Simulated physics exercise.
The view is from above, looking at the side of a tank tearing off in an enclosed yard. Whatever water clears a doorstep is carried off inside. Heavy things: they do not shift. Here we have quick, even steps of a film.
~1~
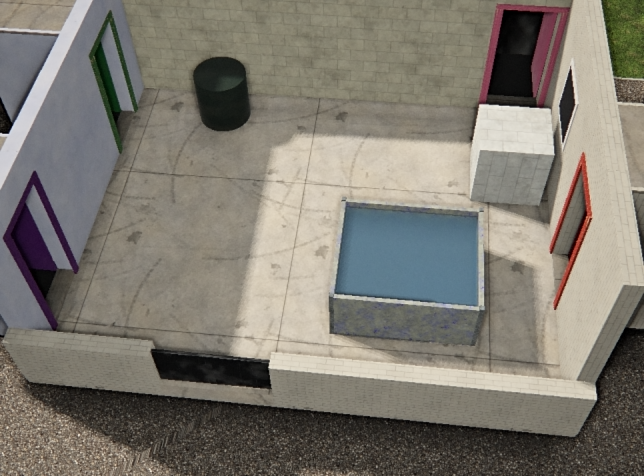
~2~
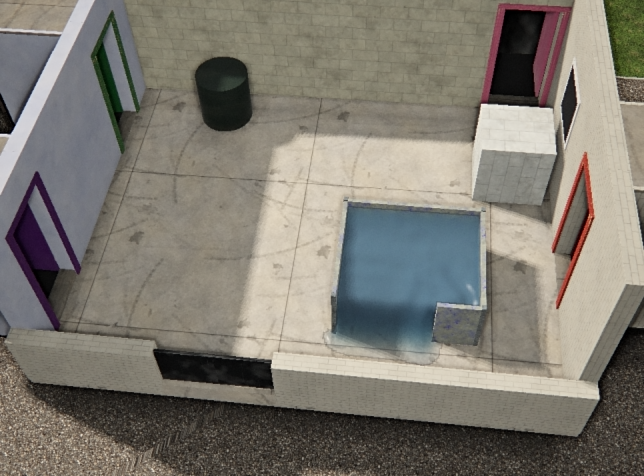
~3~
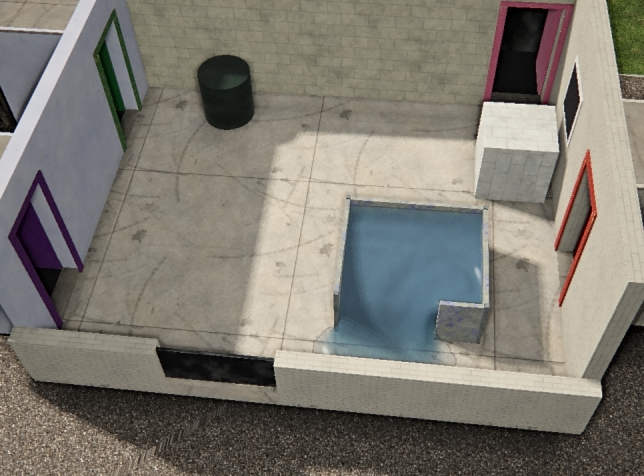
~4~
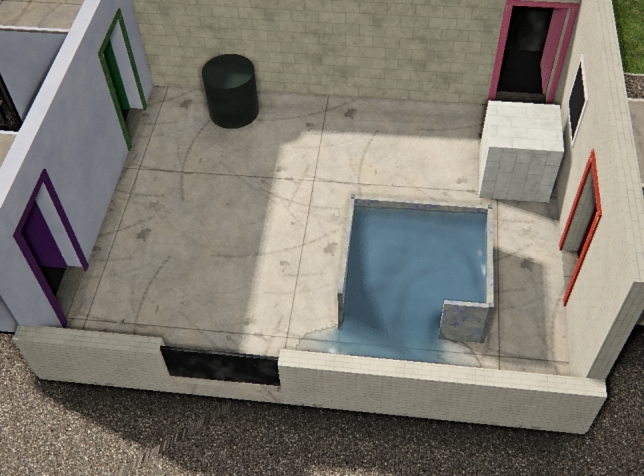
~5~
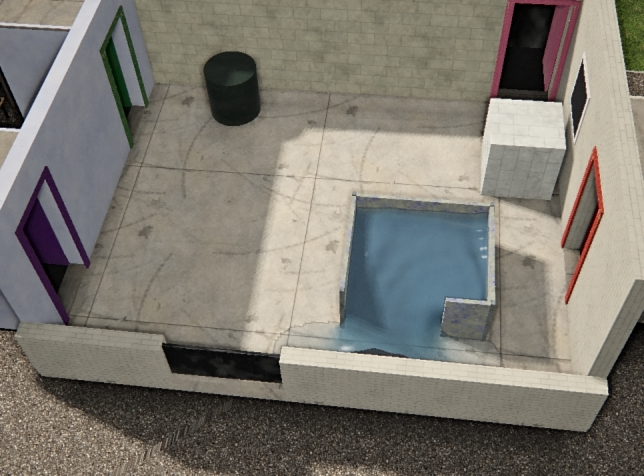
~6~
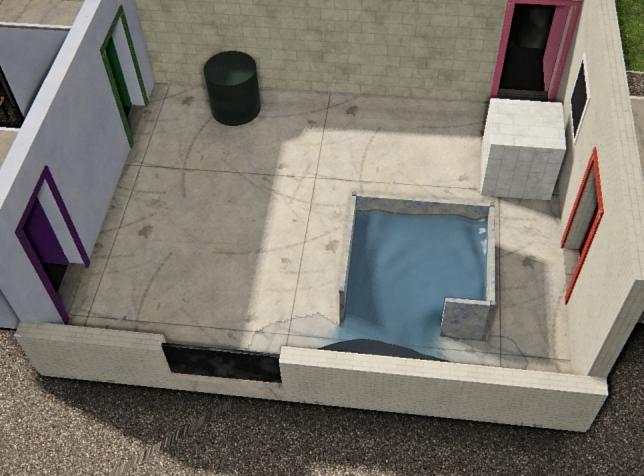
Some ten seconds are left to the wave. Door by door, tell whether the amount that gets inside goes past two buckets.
Door by door: The red door goes past two buckets, the green door goes past two buckets, the pink door stays at two buckets or less, the purple door goes past two buckets.
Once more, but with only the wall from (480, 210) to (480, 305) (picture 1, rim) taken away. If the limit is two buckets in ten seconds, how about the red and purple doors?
Lab note: Red door above the mark, purple door above the mark.
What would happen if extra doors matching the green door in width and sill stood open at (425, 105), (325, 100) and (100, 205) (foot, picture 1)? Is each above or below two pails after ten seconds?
Result, in listed order - misses the mark, misses the mark, beats the mark.
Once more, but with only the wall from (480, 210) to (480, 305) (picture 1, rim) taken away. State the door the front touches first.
It's the red door that comes first.
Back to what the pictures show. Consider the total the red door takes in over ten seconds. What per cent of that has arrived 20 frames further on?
Estimated share: About 15 %.
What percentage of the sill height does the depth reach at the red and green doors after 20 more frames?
About 250 and 120 %.
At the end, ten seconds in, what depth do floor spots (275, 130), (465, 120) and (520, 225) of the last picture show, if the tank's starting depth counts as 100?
I'd put them at close to 6 per cent, then 2 per cent, then 8 per cent.
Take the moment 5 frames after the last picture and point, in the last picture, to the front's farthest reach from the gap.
Approximate pixel: (81, 354).
A moment on, water covers 25 % of the floor; the red door not reached, the green door not reached, the pink door not reached, the purple door not reached.
Next, water covers 40 % of the floor; the red door under two buckets in, the green door not reached, the pink door not reached, the purple door over two buckets in.
Then, water covers 60 % of the floor; the red door over two buckets in, the green door wet at the sill, nothing in, the pink door wet at the sill, nothing in, the purple door far over two buckets in.
Later, water covers 90 % of the floor; the red door over two buckets in, the green door under two buckets in, the pink door wet at the sill, nothing in, the purple door far over two buckets in.
In the end, water covers 90 % of the floor; the red door far over two buckets in, the green door far over two buckets in, the pink door wet at the sill, nothing in, the purple door far over two buckets in.
